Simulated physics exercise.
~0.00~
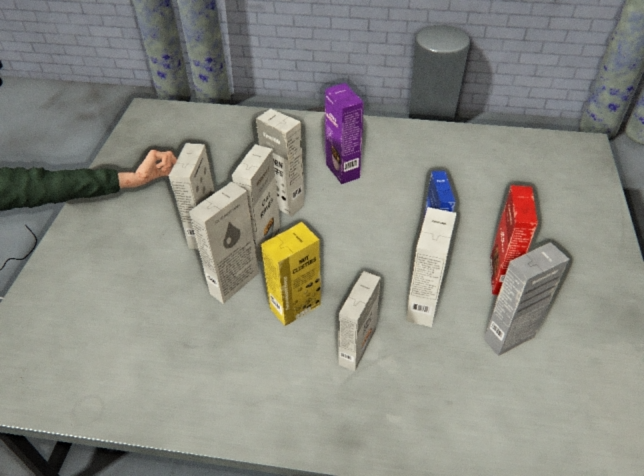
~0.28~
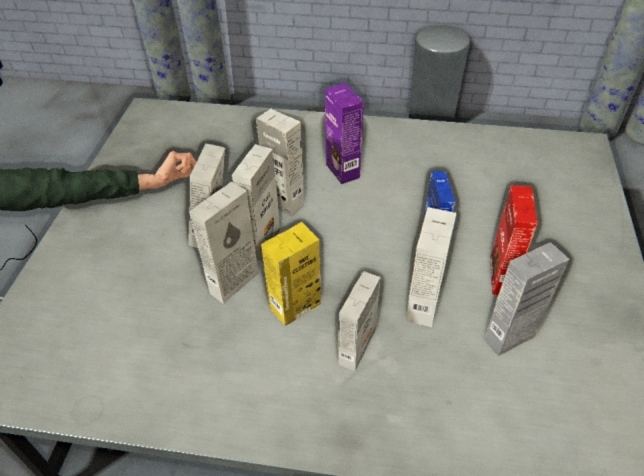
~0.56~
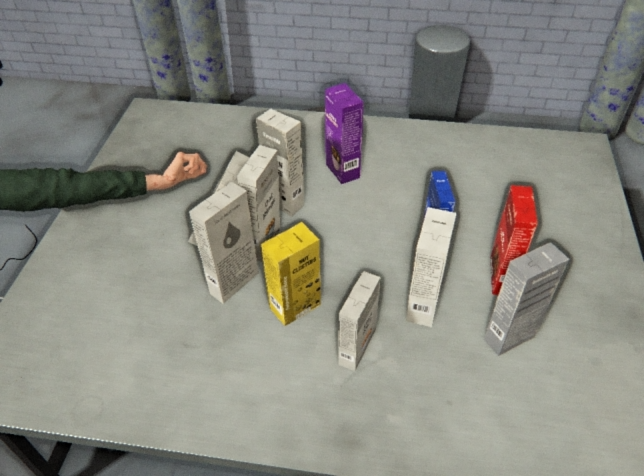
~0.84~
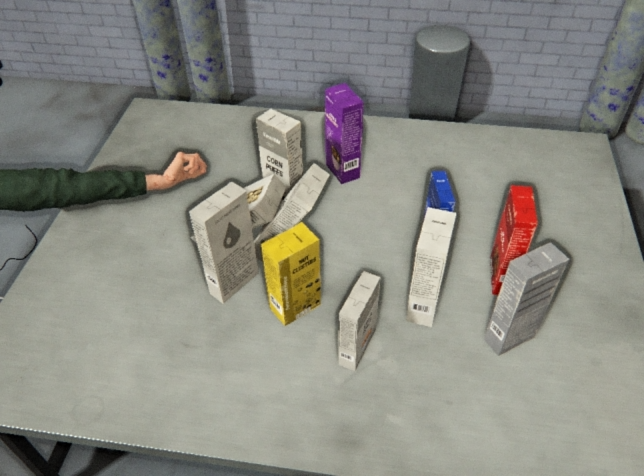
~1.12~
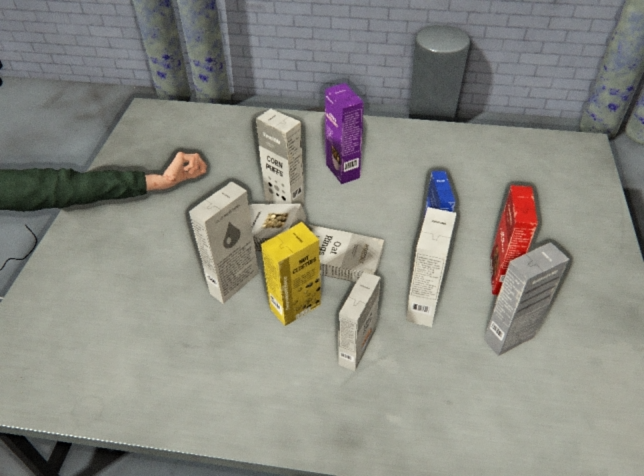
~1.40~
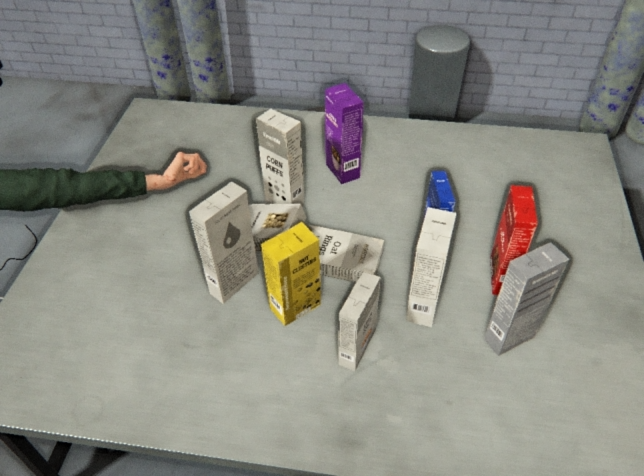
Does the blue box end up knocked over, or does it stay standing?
The blue box stays standing, as the two boxes that fall come to rest to the left of it.
